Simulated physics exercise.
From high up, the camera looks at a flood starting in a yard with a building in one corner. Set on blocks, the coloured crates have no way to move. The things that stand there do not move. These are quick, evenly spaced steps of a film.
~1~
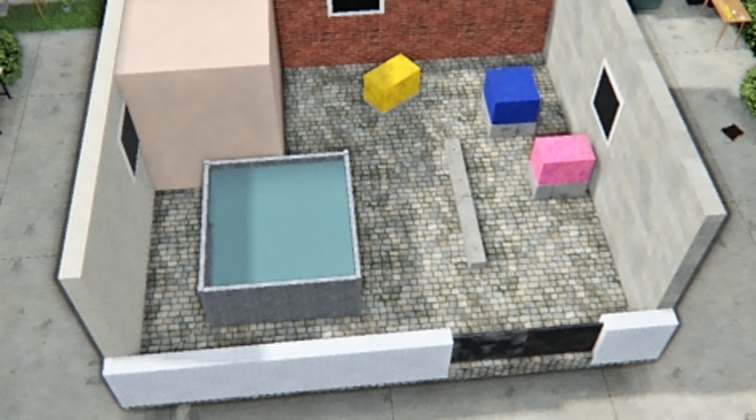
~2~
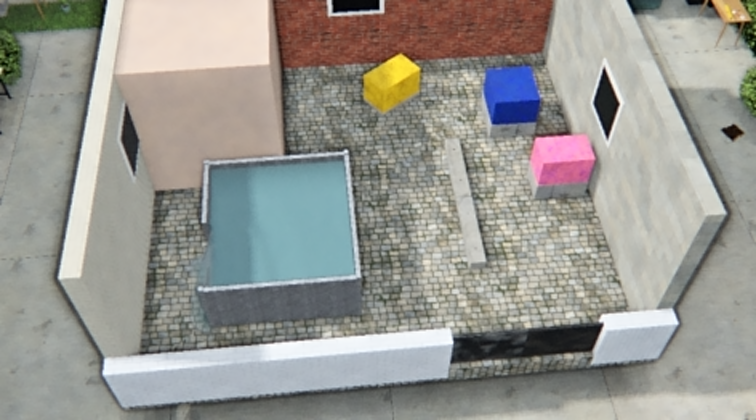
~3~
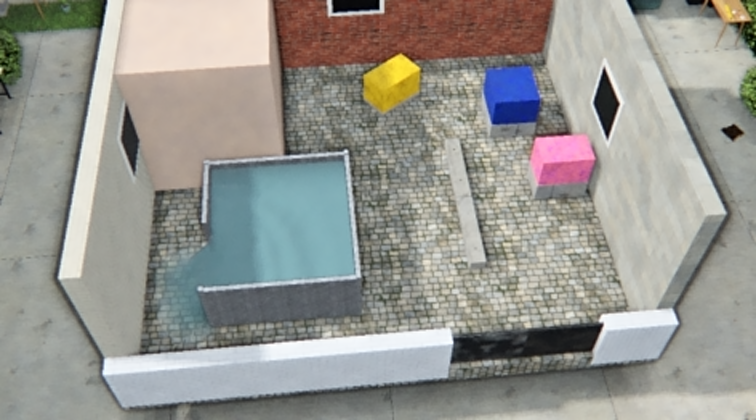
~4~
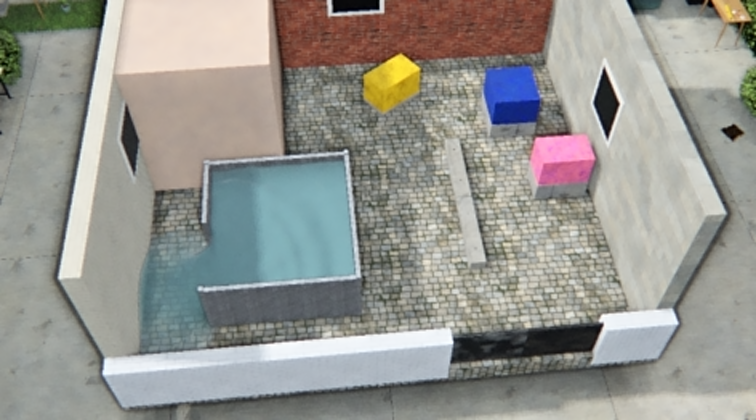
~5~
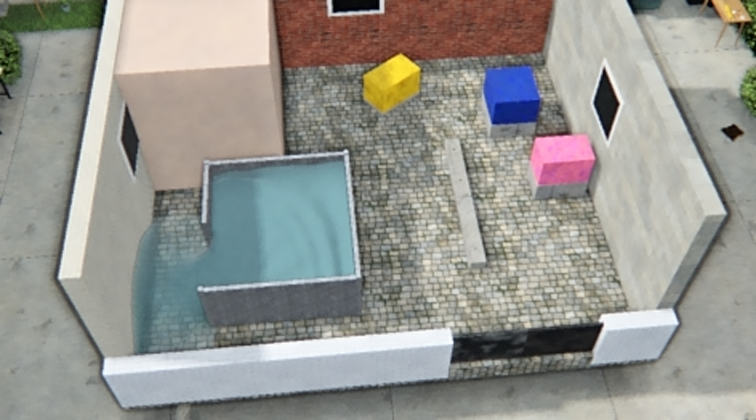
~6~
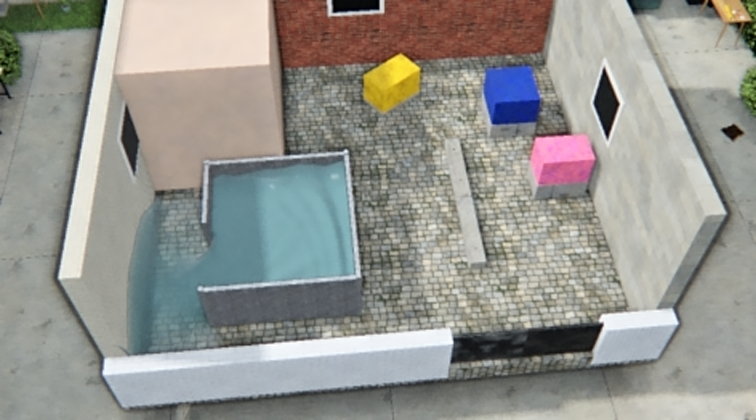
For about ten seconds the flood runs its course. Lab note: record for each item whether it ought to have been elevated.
At the end, the blue crate remains untouched by water, the yellow crate is touched by water, the pink crate remains untouched by water.
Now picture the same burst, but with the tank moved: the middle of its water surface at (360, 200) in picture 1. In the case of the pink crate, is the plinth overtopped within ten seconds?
I reckon the pink crate is unharmed.
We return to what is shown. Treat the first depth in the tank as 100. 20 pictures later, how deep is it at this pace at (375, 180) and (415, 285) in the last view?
Close to 6 per cent for the first and close to 2 per cent for the second.
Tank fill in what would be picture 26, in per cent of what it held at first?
Around 40 percent.
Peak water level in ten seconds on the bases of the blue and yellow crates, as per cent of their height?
60 and 150 per cent, roughly.
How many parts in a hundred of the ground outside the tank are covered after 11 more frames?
Near 30 in a hundred.
A moment on, water covers 15 % of the floor; the blue crate not reached, the yellow crate not reached, the pink crate not reached.
Next, water covers 30 % of the floor; the blue crate not reached, the yellow crate not reached, the pink crate not reached.
Then, water covers 55 % of the floor; the blue crate water round its plinth, the yellow crate water round its plinth, the pink crate not reached.
Later, water covers 85 % of the floor; the blue crate water round its plinth, the yellow crate water round its plinth, the pink crate water round its plinth.
In the end, water covers 95 % of the floor; the blue crate stayed above the water, the yellow crate was topped, the pink crate stayed above the water.
